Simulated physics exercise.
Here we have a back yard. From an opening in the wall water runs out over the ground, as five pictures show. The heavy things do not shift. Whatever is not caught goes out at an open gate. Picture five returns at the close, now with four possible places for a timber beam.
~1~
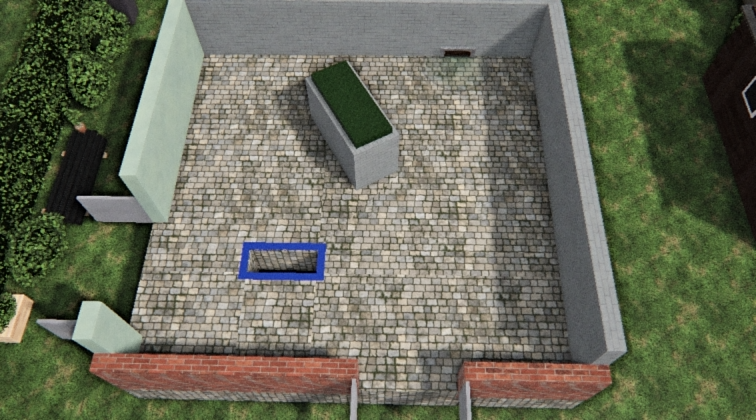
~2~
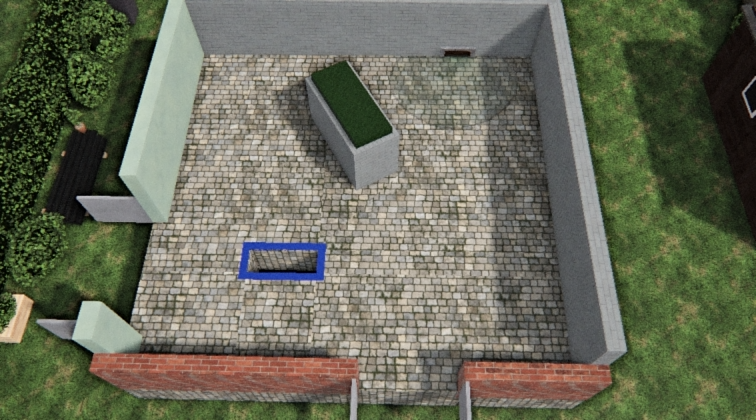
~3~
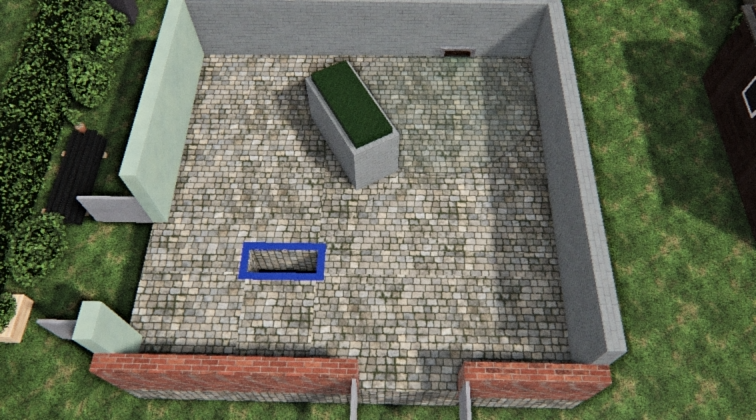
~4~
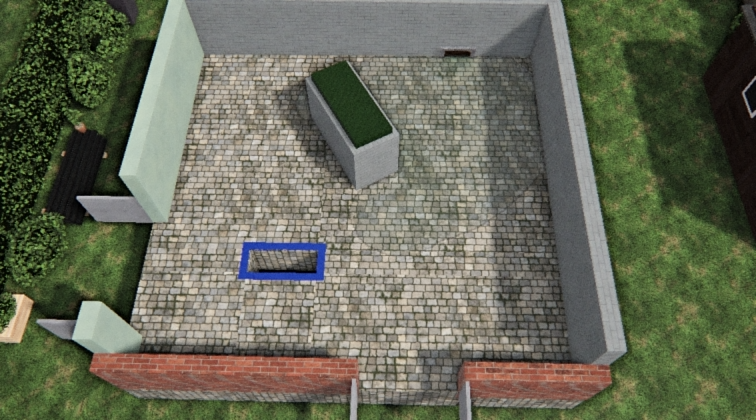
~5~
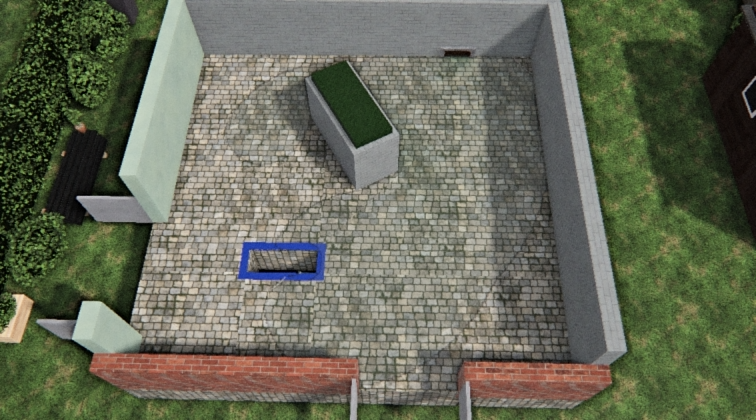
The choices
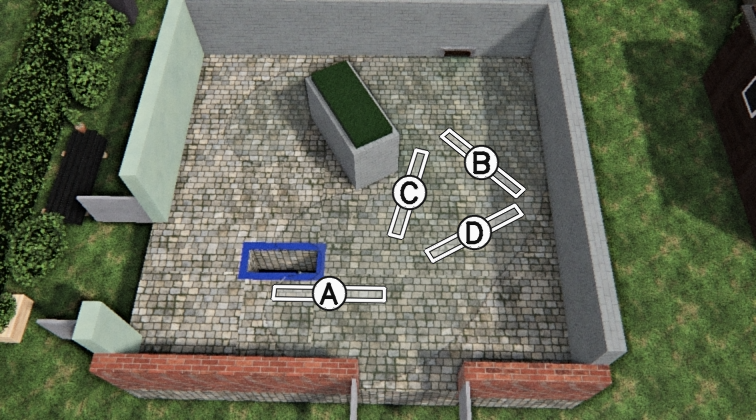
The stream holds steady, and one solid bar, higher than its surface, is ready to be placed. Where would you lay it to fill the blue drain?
A beats the others.
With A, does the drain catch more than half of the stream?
No.
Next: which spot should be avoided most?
That would be B.
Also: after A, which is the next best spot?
The answer is D.
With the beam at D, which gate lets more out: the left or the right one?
The left one.
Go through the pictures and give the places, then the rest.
The first picture shows outfall at (457, 52); blue drain at (283, 261); open gate at (156, 276); open gate at (408, 375); front seen at (480, 82), 2 % of the ground wet; blue drain still dry.
The second picture shows front seen at (450, 123), 8 % of the ground wet; blue drain still dry.
The third picture shows front seen at (438, 171), 19 % of the ground wet; blue drain still dry.
The fourth picture shows front seen at (365, 237), 30 % of the ground wet; blue drain still dry.
The fifth picture shows front seen at (277, 326), 51 % of the ground wet; blue drain taking water.
On the marked copy, A from (273, 292) to (384, 294); B from (445, 133) to (519, 192); C from (395, 235) to (421, 151); D from (429, 255) to (518, 209).
With A, about 37 % of the stream goes into the blue drain, about 63 % out by the gates.
With B, about 8 % of the stream goes into the blue drain, about 92 % out by the gates.
With C, about 13 % of the stream goes into the blue drain, about 87 % out by the gates.
With D, about 26 % of the stream goes into the blue drain, about 74 % out by the gates.
